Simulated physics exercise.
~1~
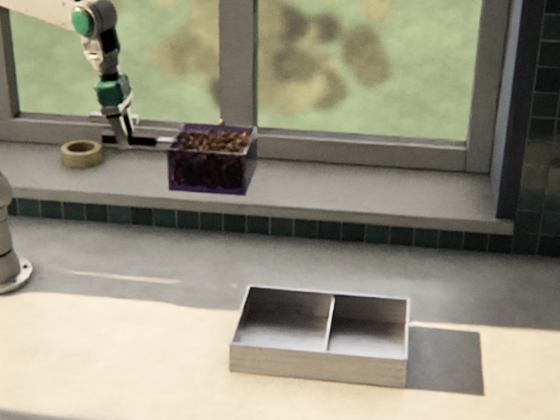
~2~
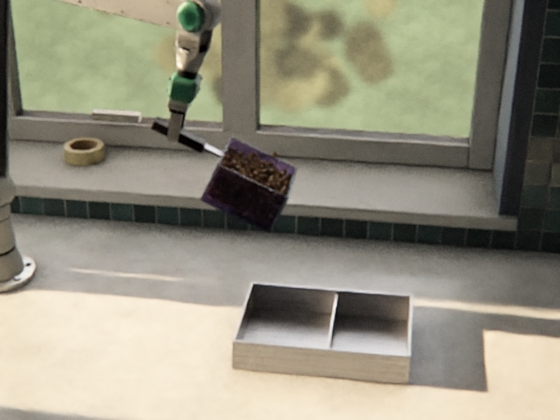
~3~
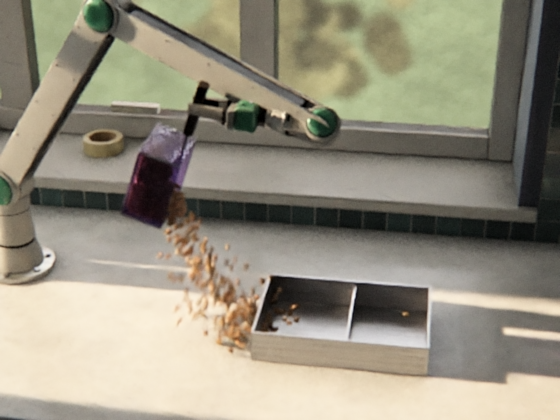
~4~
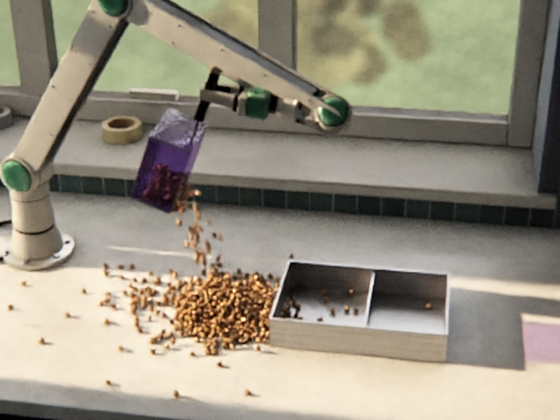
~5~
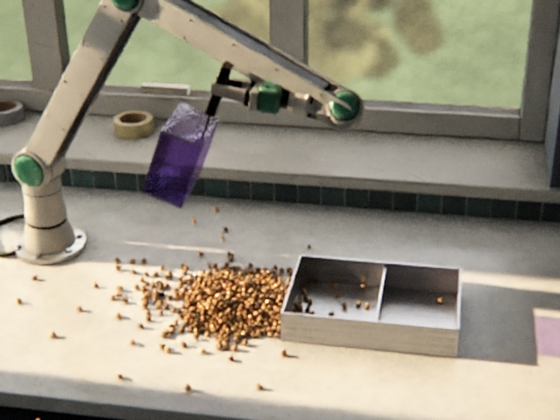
On a sunlit counter by a window, a robot arm tipping a purple box, spilling most beans beside a divided tray.
